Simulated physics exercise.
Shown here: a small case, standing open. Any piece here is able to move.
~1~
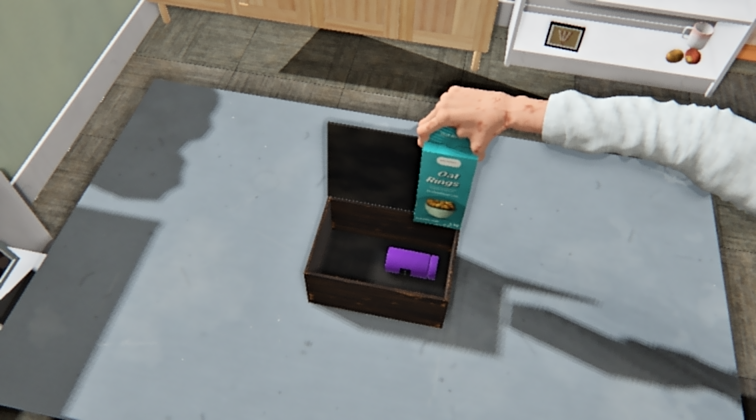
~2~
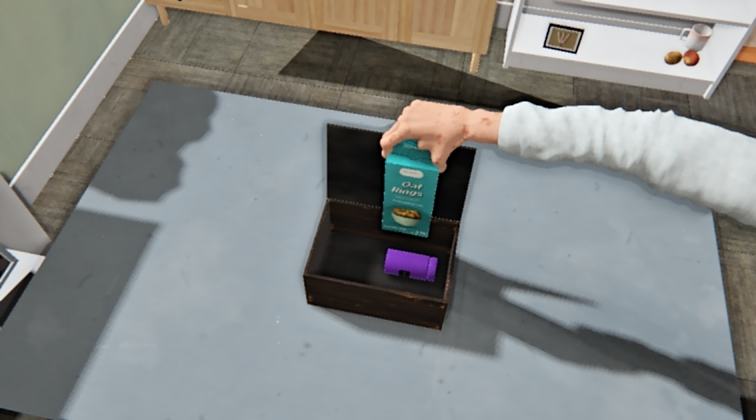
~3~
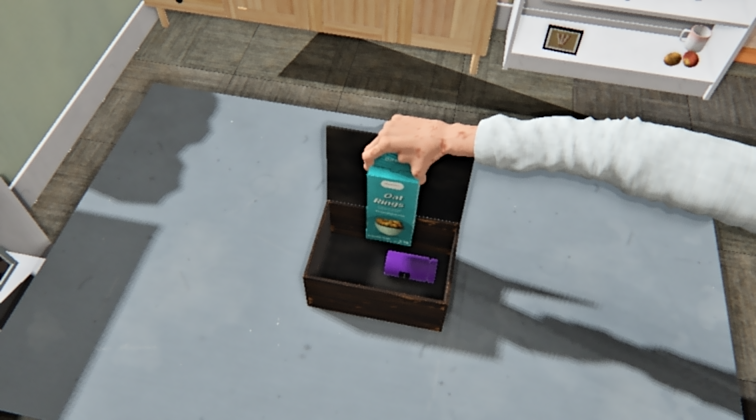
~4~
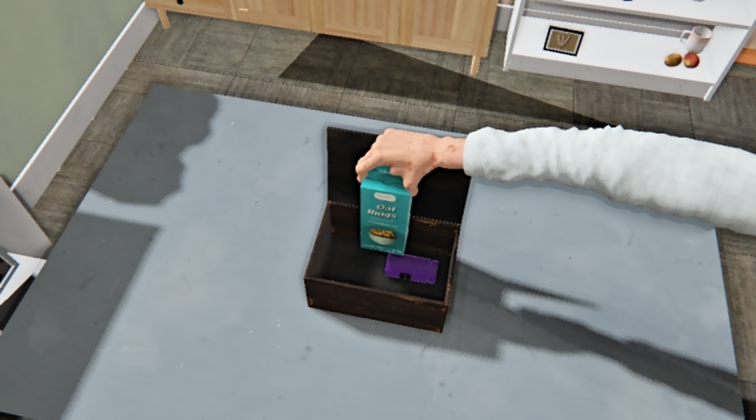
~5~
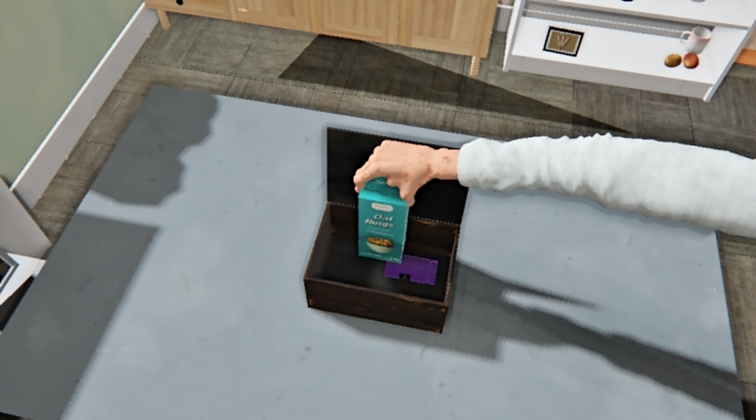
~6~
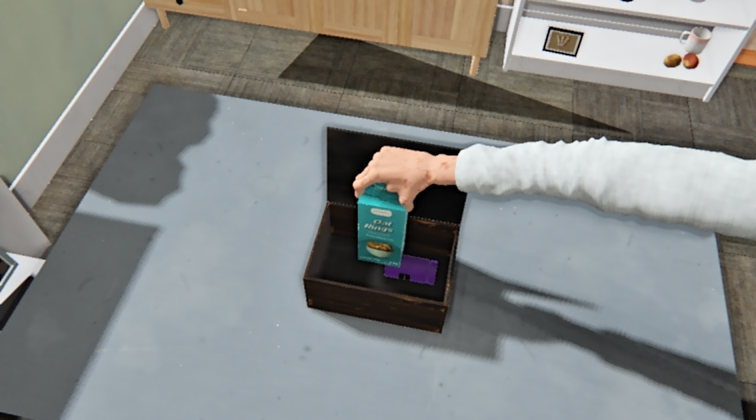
A hand in a white sleeve grips a turquoise carton above an open dark case on a grey table, seen from above in a room with wooden cabinets and a white shelf behind. A small purple shaker lies inside the case, toward the right. The hand moves the carton left and lowers it into the case, slowing beside the shaker, while the camera stays still.
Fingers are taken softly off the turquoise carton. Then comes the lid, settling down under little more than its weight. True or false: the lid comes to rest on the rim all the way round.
False, it is held up.
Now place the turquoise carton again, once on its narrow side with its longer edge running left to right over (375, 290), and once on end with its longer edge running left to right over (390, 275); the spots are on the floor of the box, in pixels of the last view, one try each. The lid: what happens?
The first attempt leaves the lid fully closed, while the second leaves it partly open.
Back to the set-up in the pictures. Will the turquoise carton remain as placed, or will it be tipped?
As it turns out, it changes its angle.
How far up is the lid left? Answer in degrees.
Angle: About 90°.
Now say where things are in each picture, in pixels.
The first frame shows coming down; turquoise carton (445, 180); purple shaker (412, 264).
The second frame shows coming down; turquoise carton (411, 189); purple shaker (411, 265).
The third frame shows coming down; turquoise carton (393, 200); purple shaker (411, 267).
The fourth frame shows coming down; turquoise carton (387, 211); purple shaker (412, 268).
The fifth frame shows coming down; turquoise carton (384, 220); purple shaker (412, 269).
The sixth frame shows in place under the hand; turquoise carton (383, 225); purple shaker (411, 269).
Then, 0.30 s after the last picture, turquoise carton tipped 26° from how it was near (371, 223).
Then, 0.70 s after the last picture, turquoise carton tipped 45° from how it was near (358, 226).
Then, 1.70 s after the last picture, lid 89° above the rim; turquoise carton tipped 45° from how it was near (357, 227).
Then, 4.00 s after the last picture, lid 90° above the rim; turquoise carton tipped 44° from how it was near (358, 228); purple shaker rolled a little.
At rest, lid 90° above the rim; tipped over in the box, turquoise carton; purple shaker in place. Seen from the same camera at the end, turquoise carton near (358, 228).
